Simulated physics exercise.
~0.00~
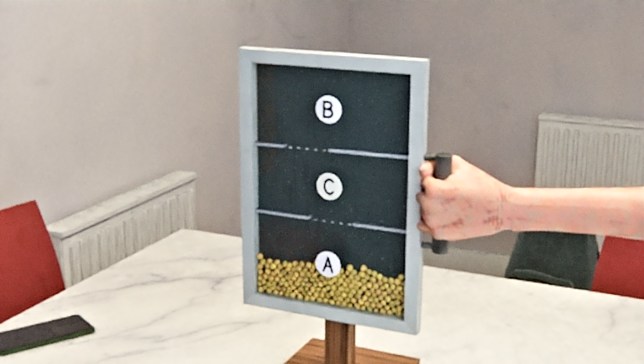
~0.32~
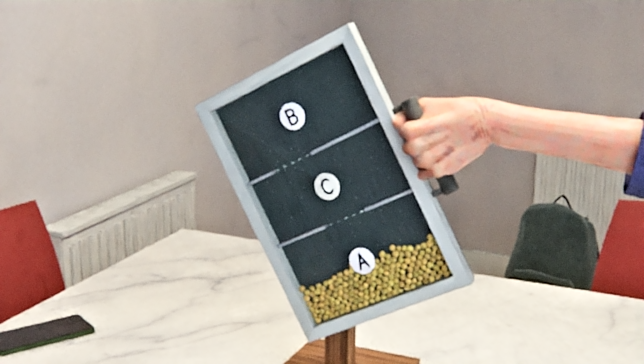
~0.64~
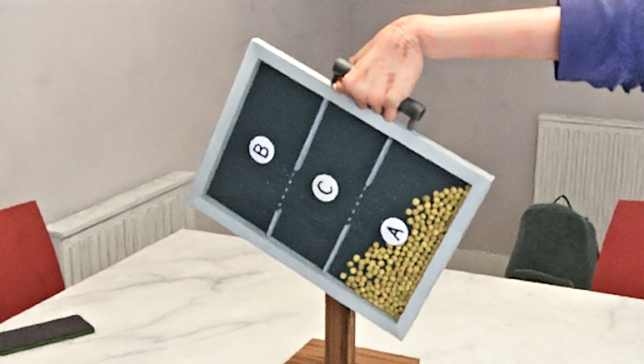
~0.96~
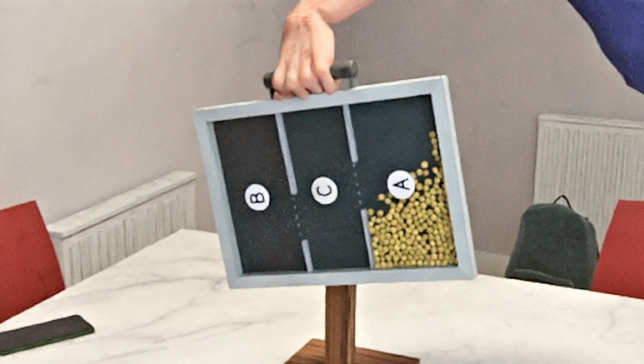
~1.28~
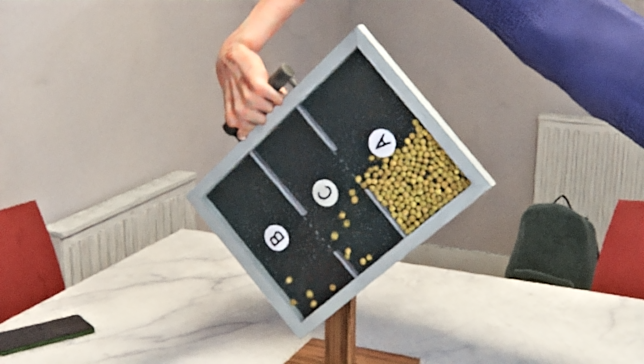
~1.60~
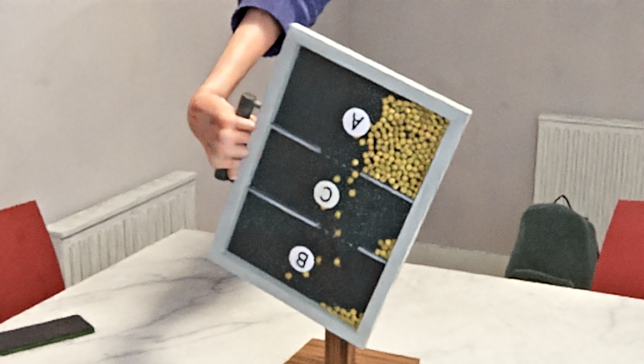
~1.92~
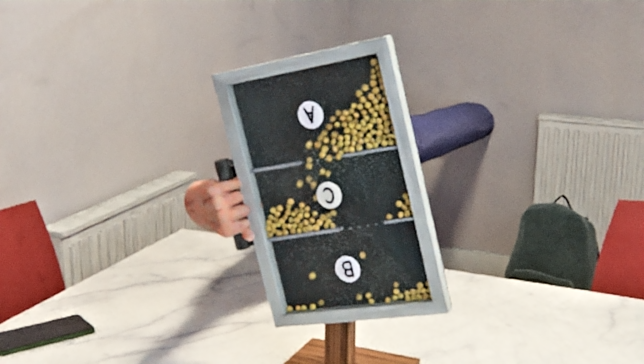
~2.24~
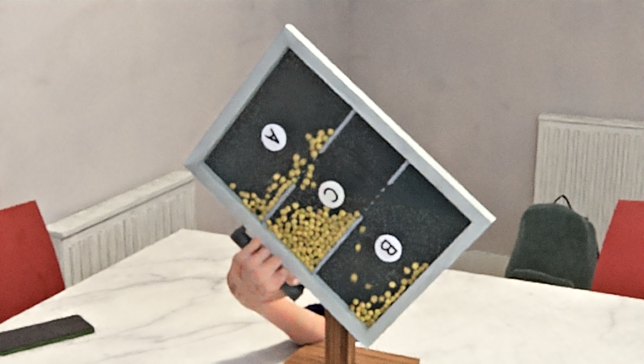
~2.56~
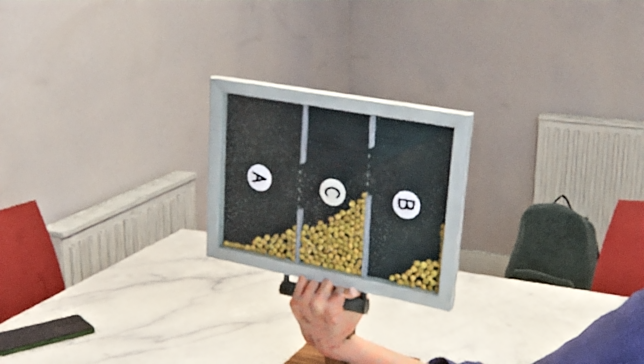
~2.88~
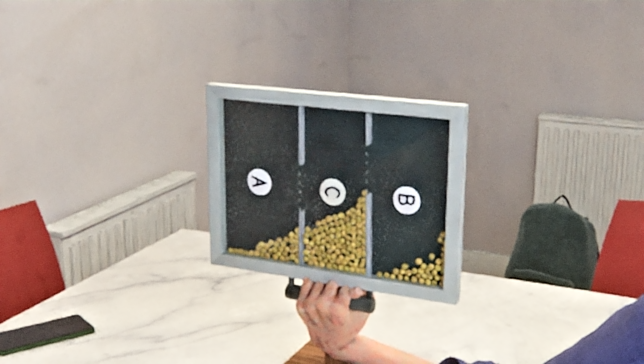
At first, a hand grips the side handle of an upright framed box whose pale yellow beads fill the bottom of chamber A, with C and B above. The hand turns the box anticlockwise, and the beads slide toward the right side while staying in A. As the box tips further, a few beads trickle through the gaps into C and B. Nearly upside down, it lets many more pour from A into C. The turn continues until the handle is underneath and the box lies sideways. The beads settle, most in C, with smaller piles in A and B.
